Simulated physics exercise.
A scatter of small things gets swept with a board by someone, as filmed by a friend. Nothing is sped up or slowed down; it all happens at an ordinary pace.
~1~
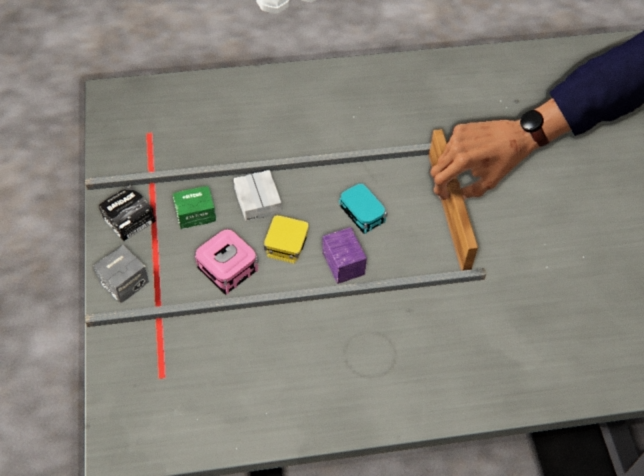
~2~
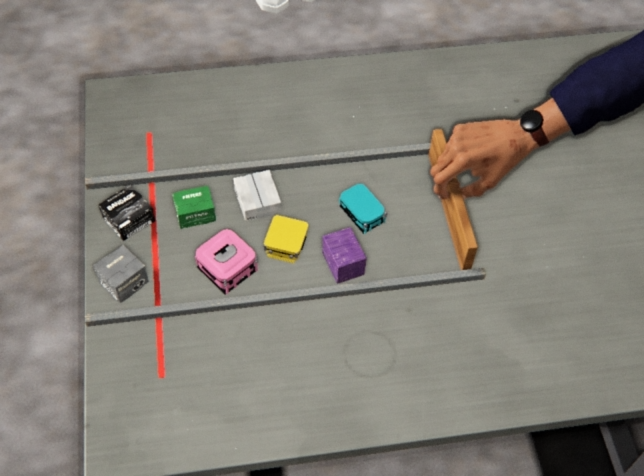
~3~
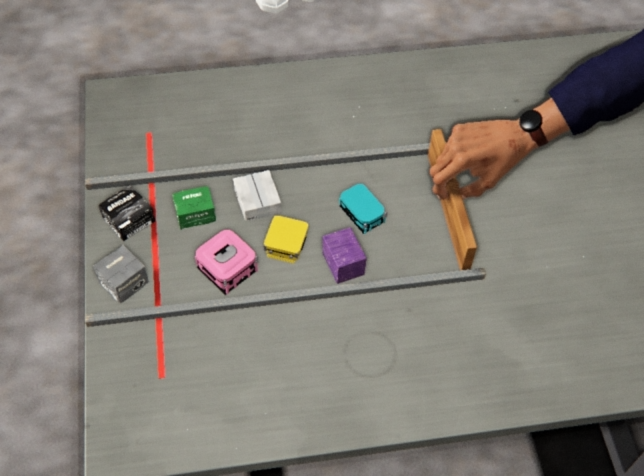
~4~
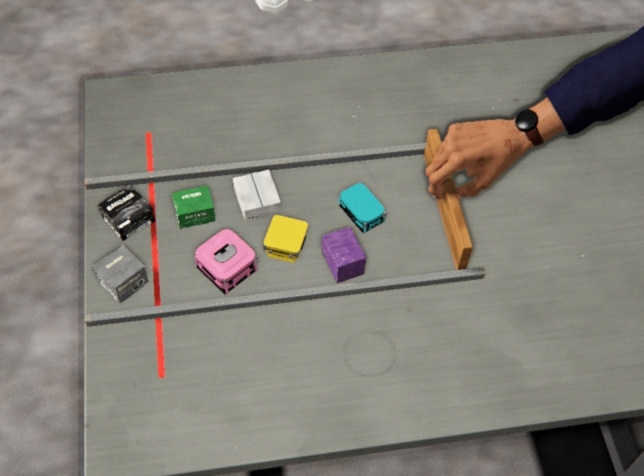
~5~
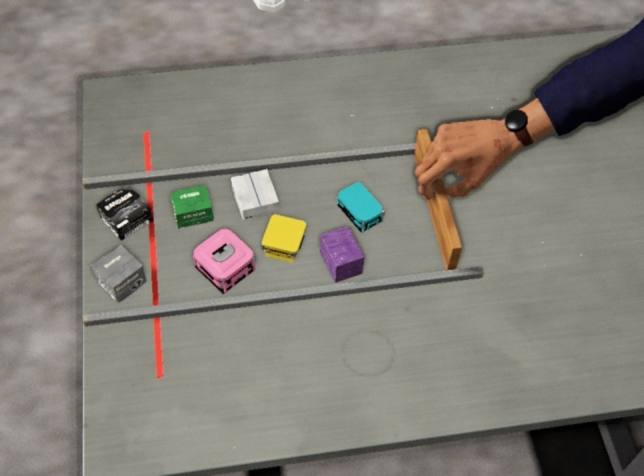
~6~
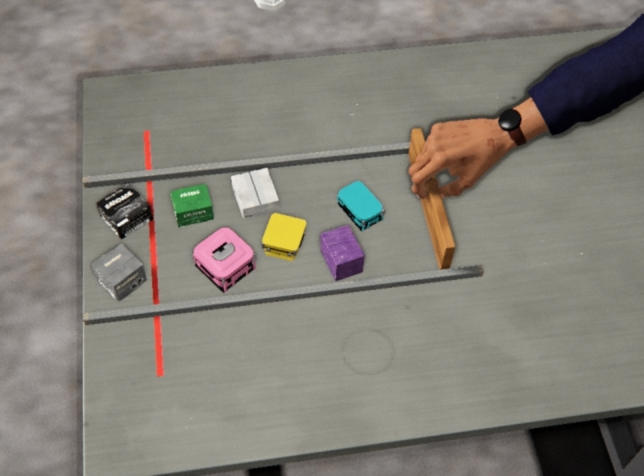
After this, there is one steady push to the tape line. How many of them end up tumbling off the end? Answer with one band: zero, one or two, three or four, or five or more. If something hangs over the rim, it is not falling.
Three or four.
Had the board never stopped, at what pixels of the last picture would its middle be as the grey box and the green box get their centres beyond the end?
The middle would be close to (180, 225) and then close to (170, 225).
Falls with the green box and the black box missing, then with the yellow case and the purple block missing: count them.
Counts - first: 1, second: 2.
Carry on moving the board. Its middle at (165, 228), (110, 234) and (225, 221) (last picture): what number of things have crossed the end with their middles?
3, 6 and 0.
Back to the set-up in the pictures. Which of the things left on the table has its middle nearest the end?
I'd say the pink case.
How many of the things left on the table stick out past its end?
I count 1 overhanging.
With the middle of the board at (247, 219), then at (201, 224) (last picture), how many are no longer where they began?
7 at one spot and 8 at the other.
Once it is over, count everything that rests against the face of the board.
Contact count: 2.
Early on, none off yet; grey box at rest near (120, 273); black box at rest near (125, 211); green box at rest near (192, 205).
A while later, none off yet; grey box at rest near (120, 273); black box at rest near (125, 211); green box moving near (183, 207).
Further along, none off yet; grey box travelled a little near (101, 275); black box leaning a little near (70, 214); green box travelled well along near (112, 214).
Finally, the number that fall off is three or four; lost, green box, black box and grey box.
